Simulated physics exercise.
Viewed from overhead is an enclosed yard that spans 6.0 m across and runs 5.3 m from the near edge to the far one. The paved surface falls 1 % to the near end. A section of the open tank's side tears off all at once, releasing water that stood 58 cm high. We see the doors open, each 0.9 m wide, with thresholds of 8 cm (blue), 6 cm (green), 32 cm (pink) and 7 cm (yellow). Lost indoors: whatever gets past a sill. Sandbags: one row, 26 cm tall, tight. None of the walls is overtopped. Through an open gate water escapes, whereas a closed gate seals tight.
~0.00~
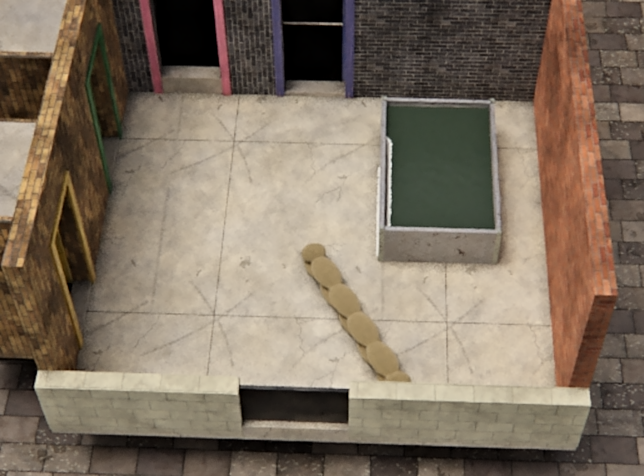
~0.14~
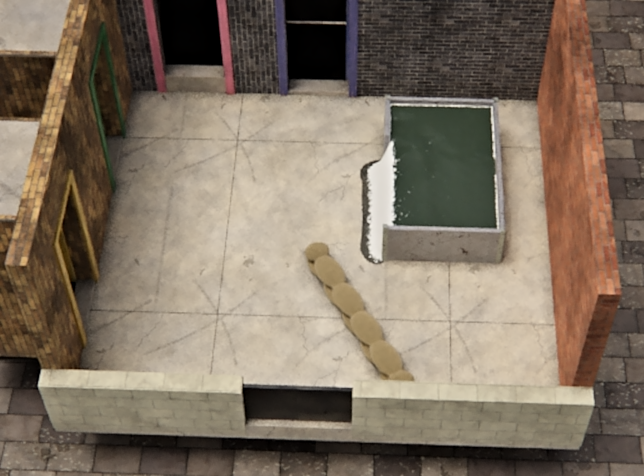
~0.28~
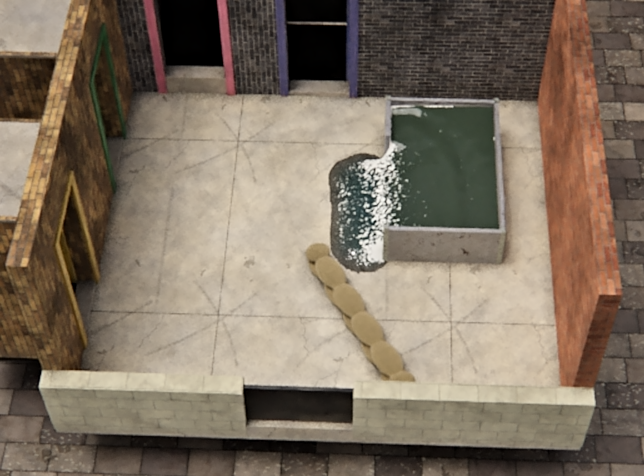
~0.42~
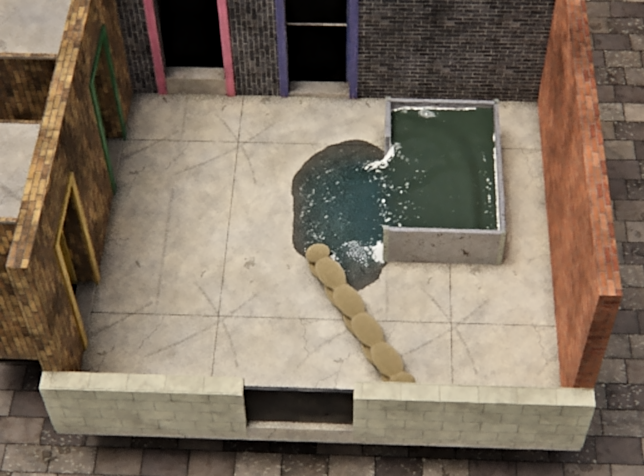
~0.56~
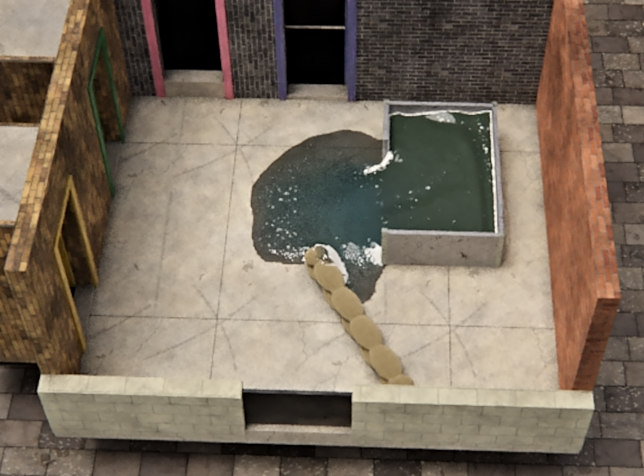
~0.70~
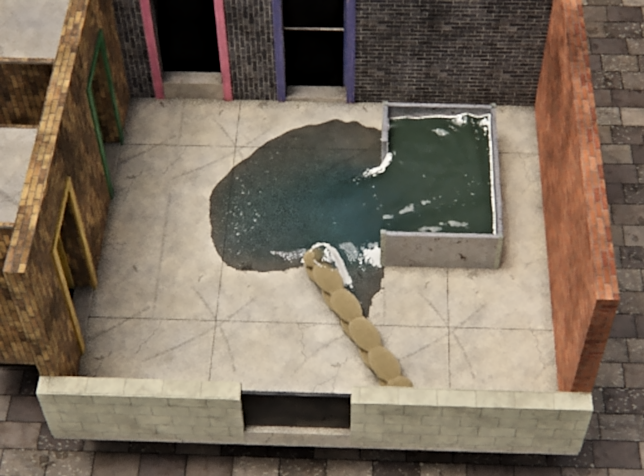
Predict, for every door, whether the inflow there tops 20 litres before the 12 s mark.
Prediction: At the blue door it falls short of 20 litres; at the green door it tops 20 litres; at the pink door it falls short of 20 litres; at the yellow door it tops 20 litres.
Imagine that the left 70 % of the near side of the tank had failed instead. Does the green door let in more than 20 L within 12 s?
Then: Green past it.
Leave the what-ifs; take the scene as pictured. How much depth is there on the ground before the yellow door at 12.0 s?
It comes to near 8.0 cm.
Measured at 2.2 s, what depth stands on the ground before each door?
Blue 2 cm, green 21 cm, pink 6 cm, yellow 15 cm.
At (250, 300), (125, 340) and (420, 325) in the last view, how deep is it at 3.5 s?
Taking the spots in order: 1 cm, 8 cm, 2 cm.
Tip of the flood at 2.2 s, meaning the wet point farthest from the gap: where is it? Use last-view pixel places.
At about (75, 396).
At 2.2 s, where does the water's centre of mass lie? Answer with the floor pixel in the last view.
Near (315, 218).
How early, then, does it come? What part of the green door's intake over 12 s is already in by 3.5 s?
Some 65 per cent by then.
After 1.4 s water covers 40 % of the floor and is deepest (38 cm) near (328, 262); blue door 1 cm at the sill, 0 L in, green door 7 cm at the sill, 1 L in, pink door not reached, yellow door not reached.
After 2.2 s water covers 55 % of the floor and is deepest (28 cm) near (328, 262); blue door 2 cm at the sill, 0 L in, green door 21 cm at the sill, 53 L in, pink door 6 cm at the sill, 0 L in, yellow door 15 cm at the sill, 4 L in.
After 3.5 s water covers 65 % of the floor and is deepest (24 cm) near (73, 409); blue door 0 cm at the sill, 0 L in, green door 16 cm at the sill, 146 L in, pink door 13 cm at the sill, 0 L in, yellow door 10 cm at the sill, 28 L in.
After 7.0 s water covers 95 % of the floor and is deepest (12 cm) near (336, 417); blue door 3 cm at the sill, 0 L in, green door 7 cm at the sill, 214 L in, pink door 5 cm at the sill, 0 L in, yellow door 8 cm at the sill, 36 L in.
After 12.0 s water covers 95 % of the floor and is deepest (10 cm) near (73, 409); blue door 1 cm at the sill, 0 L in, green door 4 cm at the sill, 217 L in, pink door 2 cm at the sill, 0 L in, yellow door 8 cm at the sill, 42 L in.
